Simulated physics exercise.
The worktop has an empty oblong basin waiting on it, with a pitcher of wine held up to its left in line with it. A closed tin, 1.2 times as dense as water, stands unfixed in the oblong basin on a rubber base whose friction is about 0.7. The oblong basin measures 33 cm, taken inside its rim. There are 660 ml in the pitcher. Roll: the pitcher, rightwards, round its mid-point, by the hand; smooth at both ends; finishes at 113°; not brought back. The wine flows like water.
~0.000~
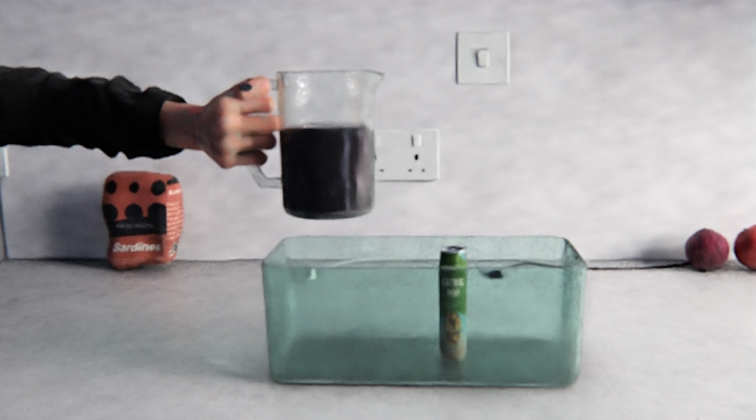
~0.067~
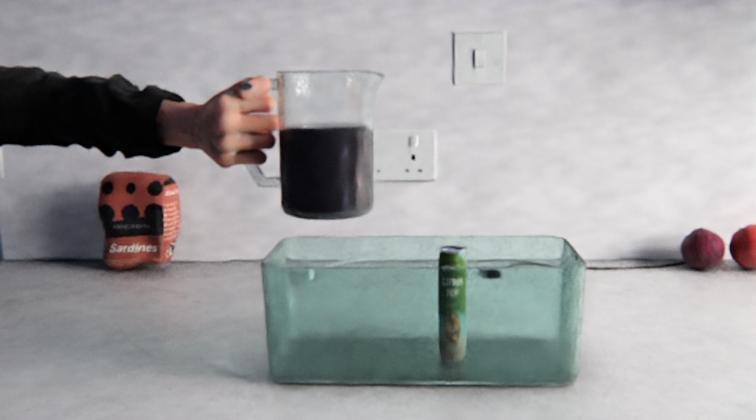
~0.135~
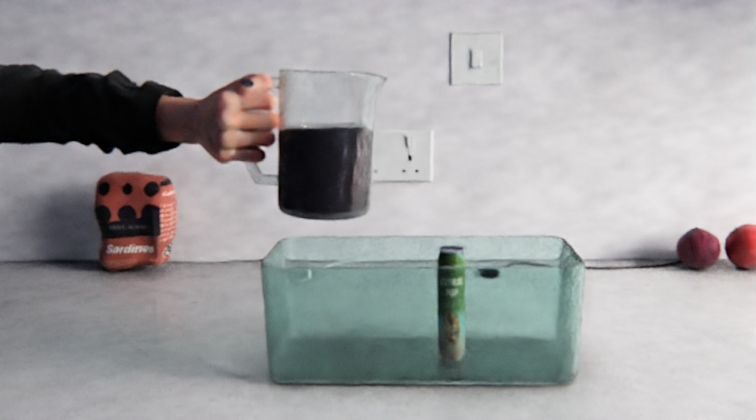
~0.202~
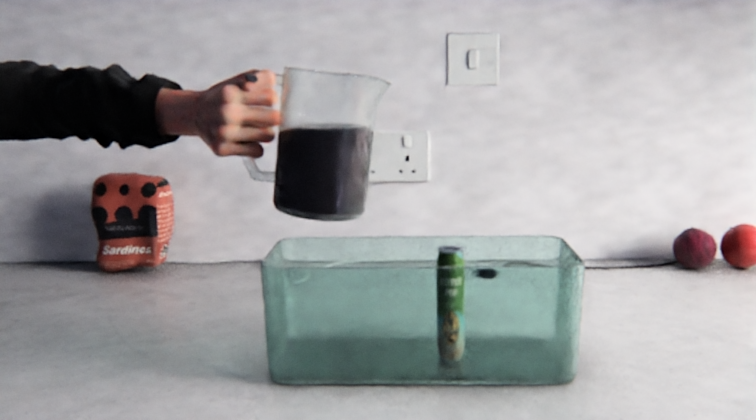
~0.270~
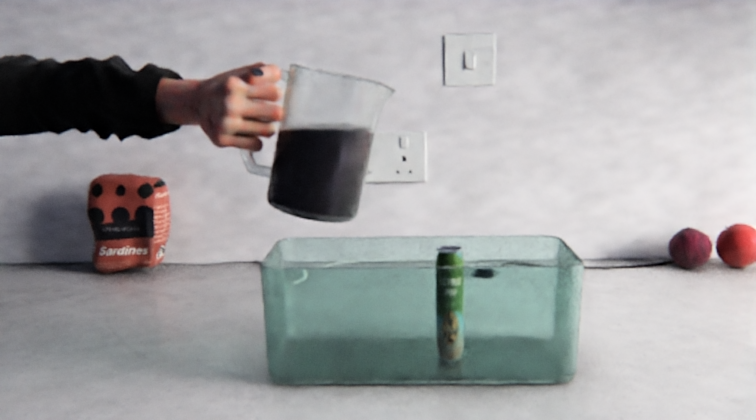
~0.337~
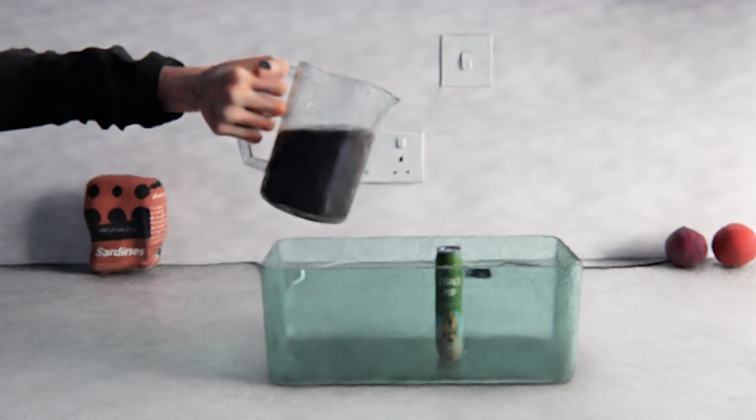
A hand held a clear pitcher of dark liquid above the left side of a glassy green basin with a slim green tin in it, then smoothly tilted the pitcher a little to the right.
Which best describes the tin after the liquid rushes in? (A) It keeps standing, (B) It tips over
(B) It tips over.
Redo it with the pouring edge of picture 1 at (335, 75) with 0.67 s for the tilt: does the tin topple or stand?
It does not tip.
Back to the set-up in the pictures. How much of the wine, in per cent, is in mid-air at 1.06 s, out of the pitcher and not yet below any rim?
Around 18 percent of it is airborne.
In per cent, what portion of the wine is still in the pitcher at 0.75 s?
Roughly 94 %.
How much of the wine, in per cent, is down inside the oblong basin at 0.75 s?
I'd put it near 0 percent.
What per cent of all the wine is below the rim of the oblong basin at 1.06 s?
48 per cent, give or take a little.
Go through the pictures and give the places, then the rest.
In the first frame, it leans 0°; its right rim is at (384, 72); the wine meets the walls at (284, 127) and (371, 126); the oblong basin's rim runs from (273, 253) to (576, 253); the tin's top is at (453, 254).
In the second frame, it leans 1°; its right rim is at (385, 74); the wine meets the walls at (283, 128) and (371, 126).
In the third frame, it leans 3°; its right rim is at (387, 77); the wine meets the walls at (283, 128) and (371, 127).
In the fourth frame, it leans 7°; its right rim is at (391, 82); the wine meets the walls at (283, 130) and (371, 128).
In the fifth frame, it leans 13°; its right rim is at (395, 89); the wine meets the walls at (283, 130) and (372, 128).
In the sixth frame, it leans 20°; its right rim is at (400, 98); the wine meets the walls at (280, 139) and (374, 128).
Then, 0.75 s in, the tilt is 76° and 93 per cent is still to pour; the tin stands where it began.
Then, 1.06 s in, the tilt is 108° and 33 per cent is still to pour; the tin stands where it began.
Then, 1.38 s in, the tilt is 113° and 1 per cent is still to pour; the tin lies on its side.
Then, 1.73 s in, the tilt is 113° and 0 per cent is still to pour; the tin lies on its side.
Finally, the tin lies on its side.
